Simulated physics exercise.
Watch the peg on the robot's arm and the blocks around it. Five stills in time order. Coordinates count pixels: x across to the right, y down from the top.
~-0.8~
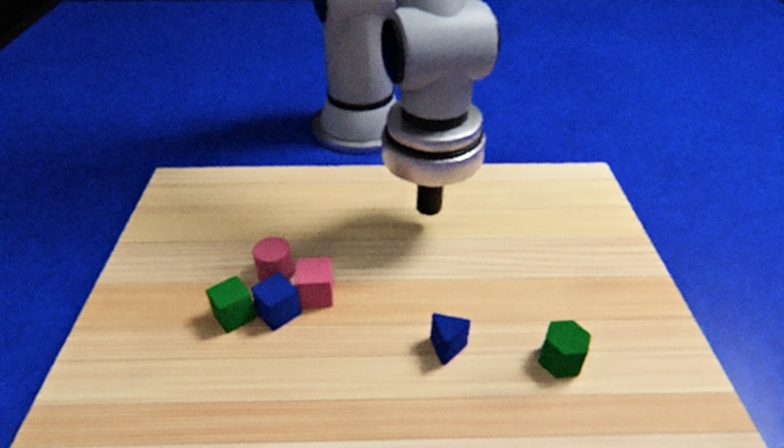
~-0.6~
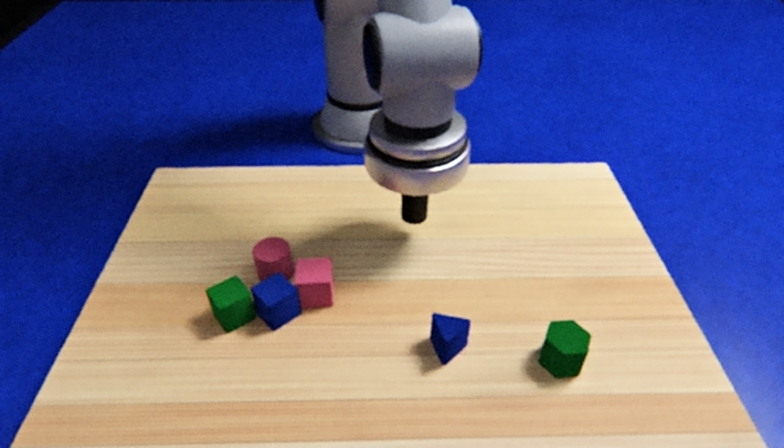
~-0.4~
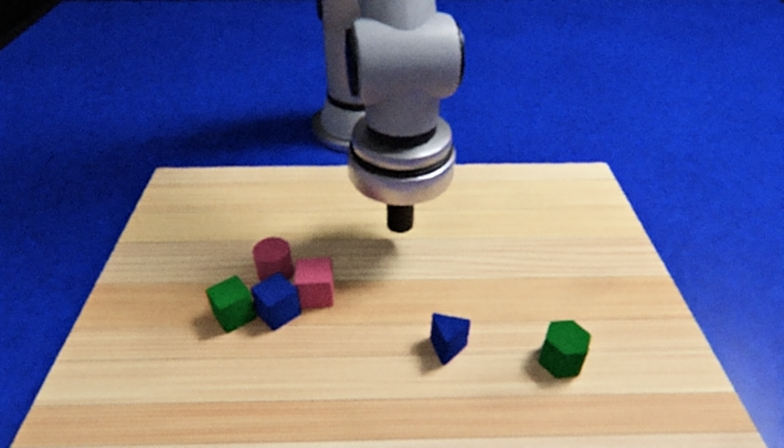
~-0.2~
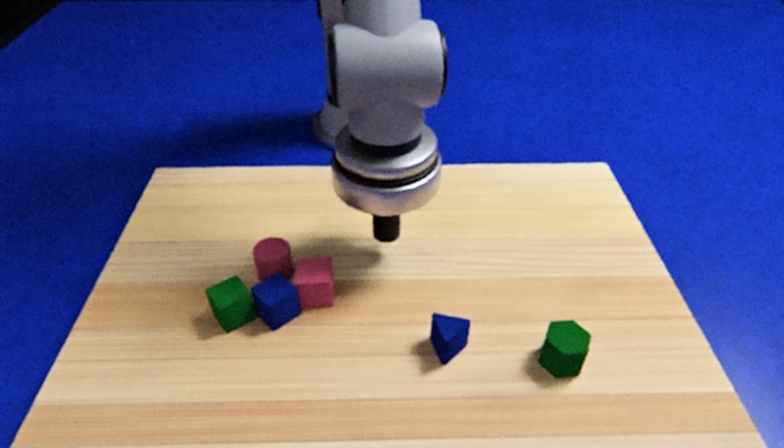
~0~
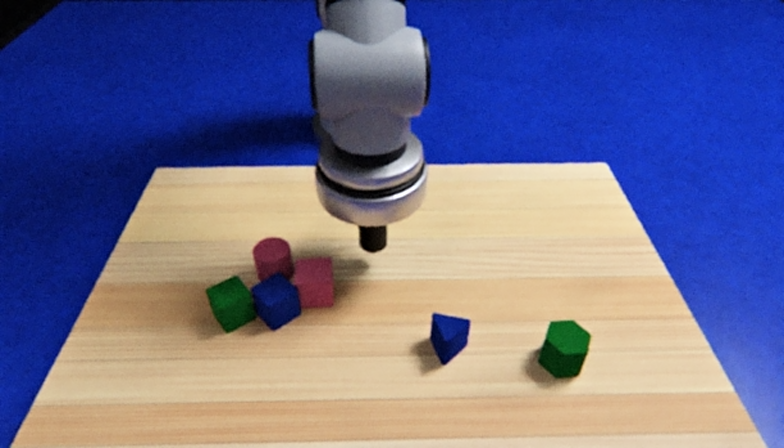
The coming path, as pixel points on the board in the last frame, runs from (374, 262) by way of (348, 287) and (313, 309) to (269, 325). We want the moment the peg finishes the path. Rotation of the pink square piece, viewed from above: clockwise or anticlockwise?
Seen from above, counterclockwise.
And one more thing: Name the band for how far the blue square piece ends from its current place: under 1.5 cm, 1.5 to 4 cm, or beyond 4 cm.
Net shift: Above 4 cm.
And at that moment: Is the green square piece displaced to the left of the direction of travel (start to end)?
No.
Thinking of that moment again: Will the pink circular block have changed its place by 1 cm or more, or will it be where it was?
The result: It stays put.
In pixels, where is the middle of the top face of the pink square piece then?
I'd say the pink square piece ends with its top centre at (228, 312).
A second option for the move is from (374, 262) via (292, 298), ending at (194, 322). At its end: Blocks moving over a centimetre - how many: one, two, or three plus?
I'd put the number at three or more.
What follows on the original path. One third of the way, peg at (346, 269); nothing pushed yet.
Two thirds of the way, peg at (310, 290); green square piece at (205, 297), turned 50° clockwise; blue square piece at (240, 311), turned 20° clockwise; pink square piece at (275, 293), turned 15° anticlockwise.
At the end, peg at (265, 307); green square piece at (191, 298), turned 85° clockwise; pink circular block unmoved; blue square piece at (192, 334), turned 15° clockwise; pink square piece at (228, 312), turned 25° anticlockwise.
